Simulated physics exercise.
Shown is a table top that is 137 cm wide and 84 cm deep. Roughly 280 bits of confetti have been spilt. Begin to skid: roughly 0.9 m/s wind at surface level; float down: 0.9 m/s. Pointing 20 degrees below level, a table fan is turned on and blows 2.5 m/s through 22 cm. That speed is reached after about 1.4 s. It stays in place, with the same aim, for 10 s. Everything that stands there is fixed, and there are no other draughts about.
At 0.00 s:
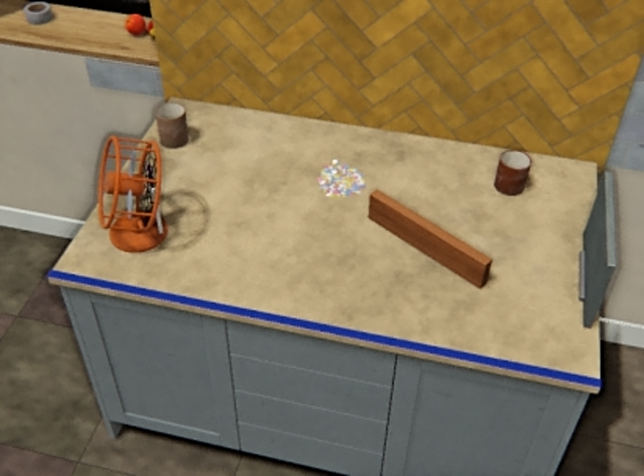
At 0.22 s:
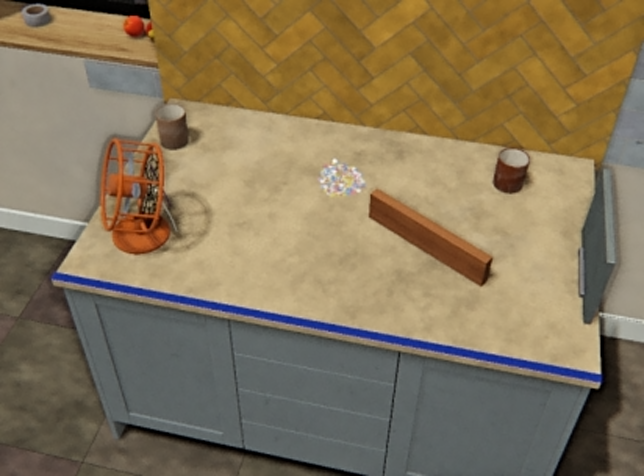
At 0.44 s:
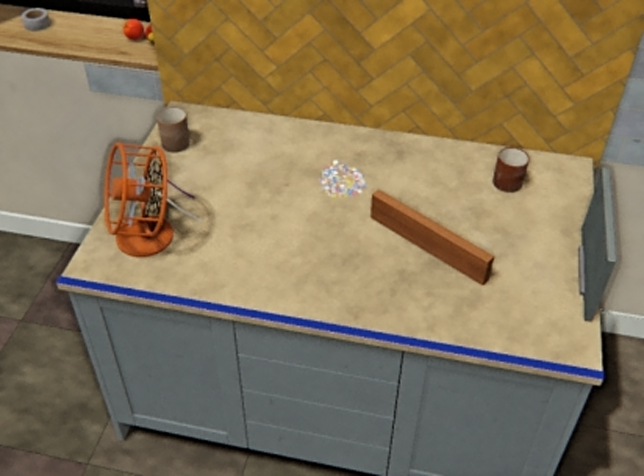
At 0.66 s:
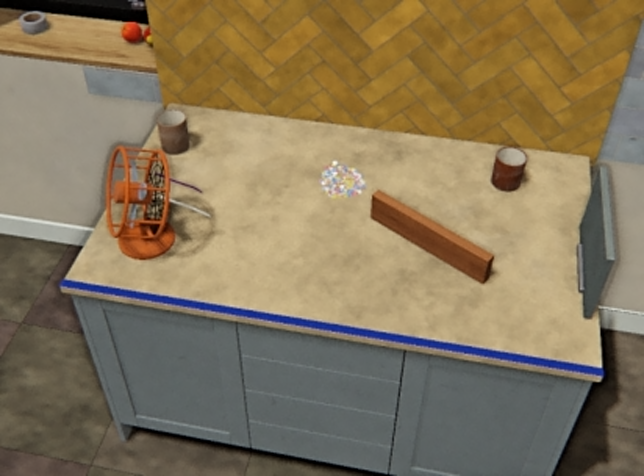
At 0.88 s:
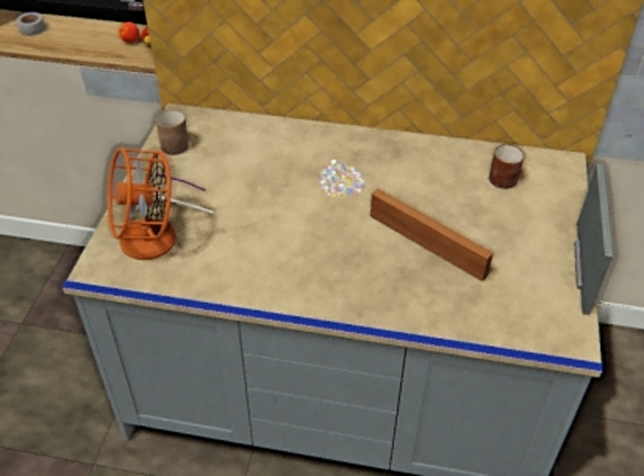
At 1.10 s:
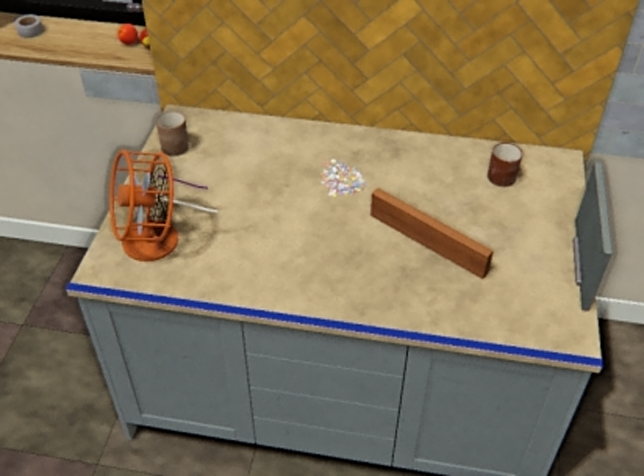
A pale worktop with a blue front edge held two mugs, a brown board and a small patch of confetti, while an orange fan blew from the left and a few bits shifted slightly.
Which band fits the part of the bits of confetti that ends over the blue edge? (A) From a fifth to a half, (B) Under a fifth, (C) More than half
The answer is B.
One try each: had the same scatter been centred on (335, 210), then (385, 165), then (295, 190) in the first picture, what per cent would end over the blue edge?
About 0, 0 and 0 in a hundred, in that order.
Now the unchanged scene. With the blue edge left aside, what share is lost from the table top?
The share is about 100 %.
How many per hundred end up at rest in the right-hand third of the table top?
Something close to 2 % ends up there.
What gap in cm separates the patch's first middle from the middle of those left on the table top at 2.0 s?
Roughly 65 cm.
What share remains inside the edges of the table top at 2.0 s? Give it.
The share then is about 20 %.
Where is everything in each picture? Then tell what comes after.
In the first picture, the middle of the bits of confetti is near (342, 182), none has stirred yet and the mouth of the table fan is at (129, 185).
In the second picture, the middle of the bits of confetti is near (342, 180), none has stirred yet and the blue edge is centred on (311, 328).
In the third picture, the middle of the bits of confetti is near (343, 181), none has stirred yet, the top of a board is at (431, 224) and the top of a mug is at (514, 157).
In the fourth picture, the middle of the bits of confetti is near (343, 181) and none has stirred yet.
In the fifth picture, the middle of the bits of confetti is near (342, 180) and none has stirred yet.
In the sixth picture, the middle of the bits of confetti is near (344, 179), the farthest in sight from the table fan is at (360, 174) and about 15 % have left their places.
After 2.0 s the count stands so, 0 % are over the blue edge; the middle of those still in play is near (579, 151).
After 3.2 s the count stands so, 0 % are over the blue edge.
After 5.5 s the count stands so, 0 % are over the blue edge.
After 10.0 s, at the end, 0 % are over the blue edge.
